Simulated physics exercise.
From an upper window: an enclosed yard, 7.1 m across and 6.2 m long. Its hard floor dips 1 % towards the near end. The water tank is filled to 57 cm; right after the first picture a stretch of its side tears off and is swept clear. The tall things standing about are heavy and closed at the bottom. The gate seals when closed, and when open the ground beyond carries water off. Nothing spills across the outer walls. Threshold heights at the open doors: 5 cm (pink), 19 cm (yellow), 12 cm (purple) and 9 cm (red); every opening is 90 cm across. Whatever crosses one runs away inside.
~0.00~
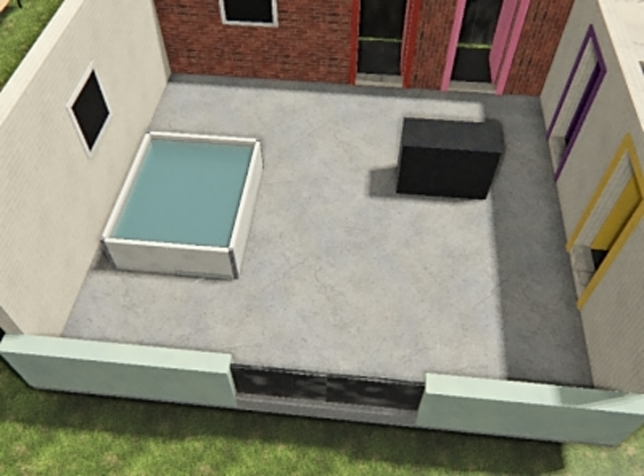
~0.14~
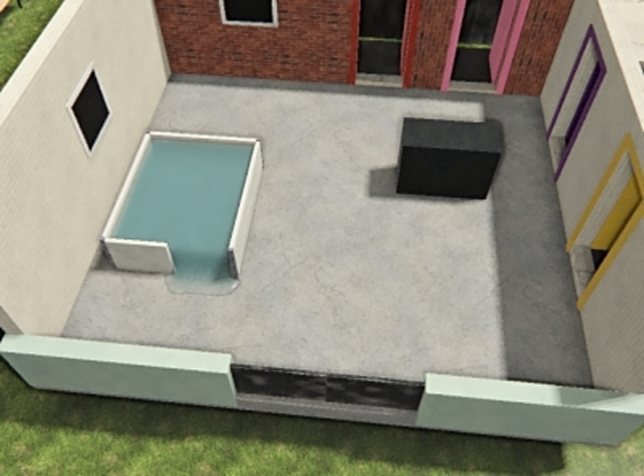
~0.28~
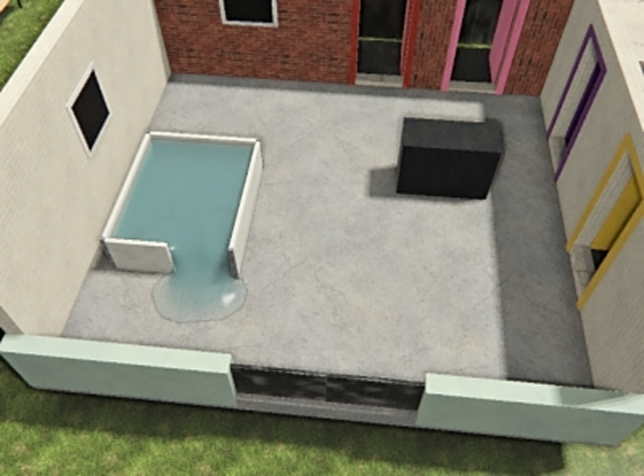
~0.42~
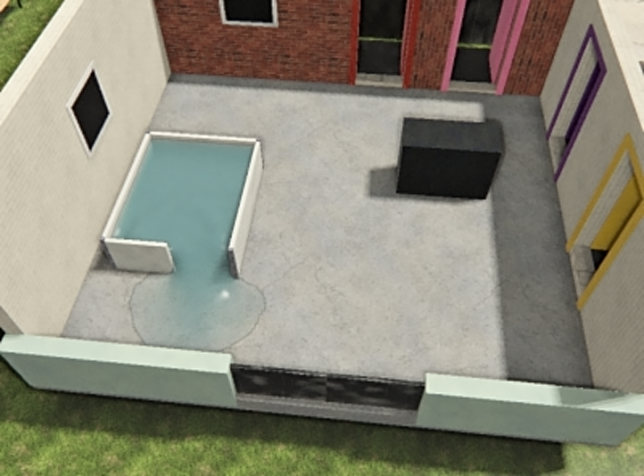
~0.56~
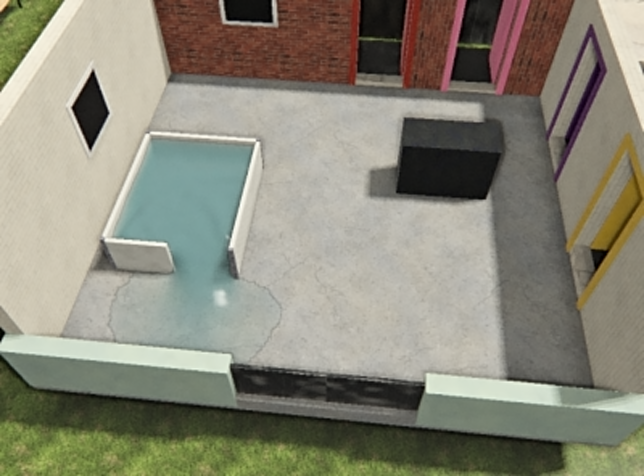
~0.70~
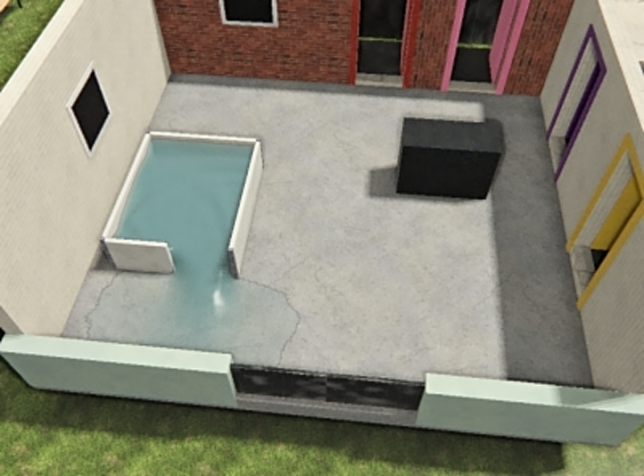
Water pouring through a gap opened in the near side of a white-walled tank, spreading across the grey yard floor.
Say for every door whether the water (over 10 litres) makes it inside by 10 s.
Within that time: At the pink door it does not reach the limit; at the yellow door it does not reach the limit; at the purple door it stays under the limit; at the red door it does not reach the limit.
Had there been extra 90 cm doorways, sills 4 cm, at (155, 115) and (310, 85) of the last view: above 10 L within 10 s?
In that order: Below, under.
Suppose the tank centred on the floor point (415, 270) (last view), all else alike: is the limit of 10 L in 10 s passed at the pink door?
Then: Pink past it.
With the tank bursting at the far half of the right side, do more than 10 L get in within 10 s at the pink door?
Against that limit: Pink above.
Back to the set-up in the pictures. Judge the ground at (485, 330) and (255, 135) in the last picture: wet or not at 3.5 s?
In turn: Flooded, dry.
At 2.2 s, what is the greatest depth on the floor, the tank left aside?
Up to some 36 cm.
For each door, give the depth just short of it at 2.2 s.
Depths in cm: Pink 0, yellow 0, purple 0, red 0.
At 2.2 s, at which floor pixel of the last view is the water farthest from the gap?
Near (536, 410).
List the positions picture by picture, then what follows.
In the first picture, the water tank at (187, 190) is whole and still, 57 cm deep.
In the second picture, the front is at (174, 287), 0.5 m from the gap at (203, 264); 0.2 m2 of floor is under water; 57 cm left at the back of the water tank.
In the third picture, the front is at (163, 308), 0.8 m from the gap at (203, 265); 0.7 m2 of floor is under water; 57 cm left at the back of the water tank.
In the fourth picture, water pours out at (203, 266) and has run 1.3 m, to a hidden place; typically 6 cm deep outside, 57 cm at the water tank's back.
In the fifth picture, water pours out at (203, 266) and has run 1.7 m, to a hidden place; typically 5 cm deep outside, 57 cm at the water tank's back.
In the sixth picture, the front is at a hidden place, 1.9 m from the gap at (203, 265); 3.1 m2 of floor is under water; 54 cm left at the back of the water tank.
After 1.4 s water covers 10 % of the floor and is deepest (36 cm) near (187, 363); pink door not reached, yellow door not reached, purple door not reached, red door not reached.
After 2.2 s water covers 20 % of the floor and is deepest (36 cm) near (50, 362); pink door not reached, yellow door not reached, purple door not reached, red door not reached.
After 3.5 s water covers 35 % of the floor and is deepest (25 cm) near (50, 362); pink door not reached, yellow door 6 cm at the sill, 0 L in, purple door not reached, red door not reached.
After 6.0 s water covers 60 % of the floor and is deepest (18 cm) near (184, 376); pink door not reached, yellow door 9 cm at the sill, 0 L in, purple door 3 cm at the sill, 0 L in, red door not reached.
After 10.0 s water covers 90 % of the floor and is deepest (12 cm) near (63, 364); pink door 6 cm at the sill, 3 L in, yellow door 7 cm at the sill, 0 L in, purple door 6 cm at the sill, 0 L in, red door 5 cm at the sill, 0 L in.
